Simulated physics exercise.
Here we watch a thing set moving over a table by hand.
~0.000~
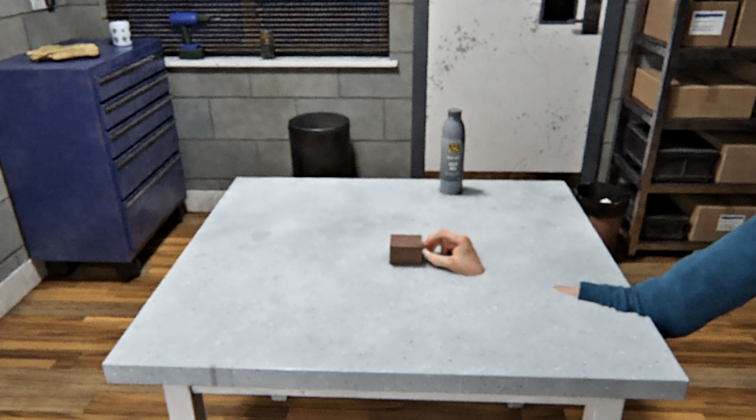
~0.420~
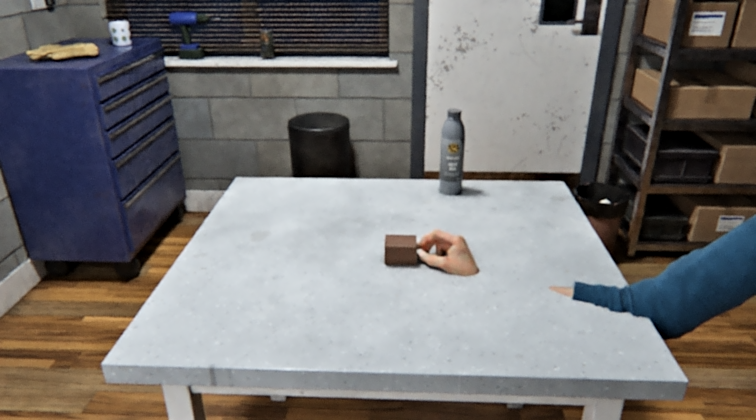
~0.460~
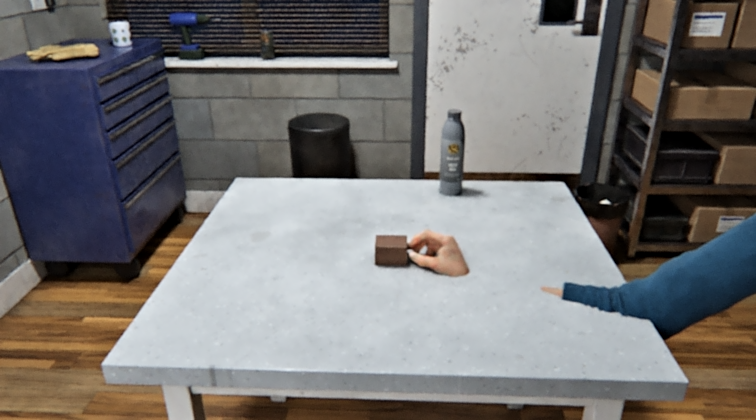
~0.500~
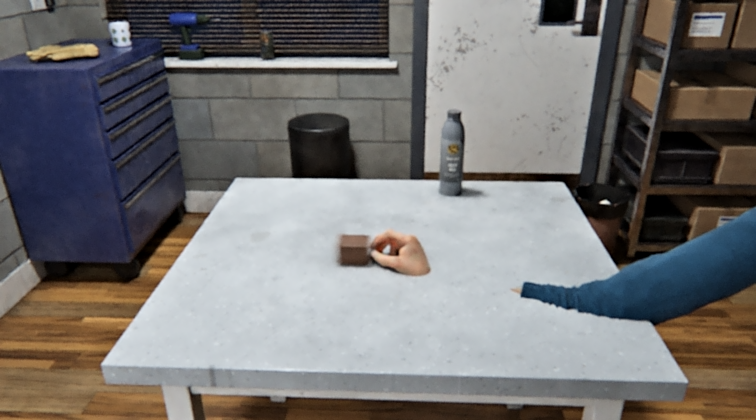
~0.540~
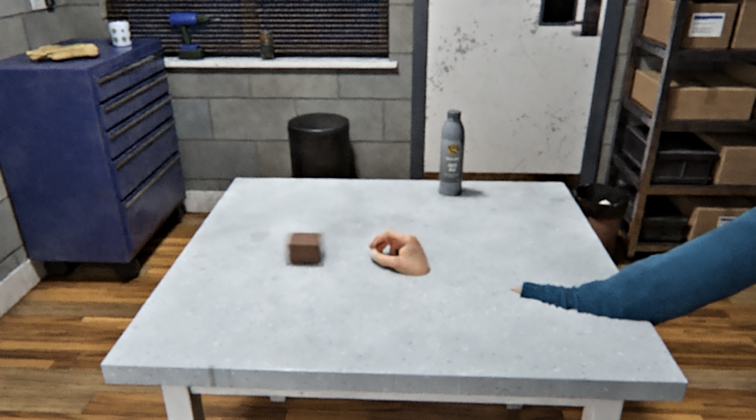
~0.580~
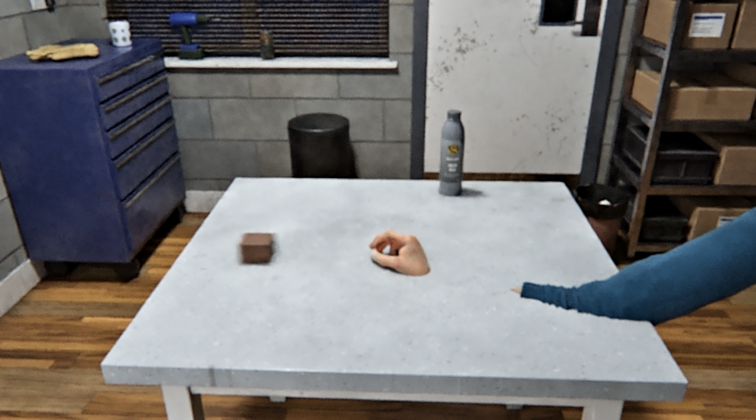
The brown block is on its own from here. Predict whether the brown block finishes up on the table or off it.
Ha, it is off the tabletop once it's done.
By 0.78 s, brown block now off the table.
By 1.08 s, things are still on the move.
When it is over (1.3 s), off the table, brown block.
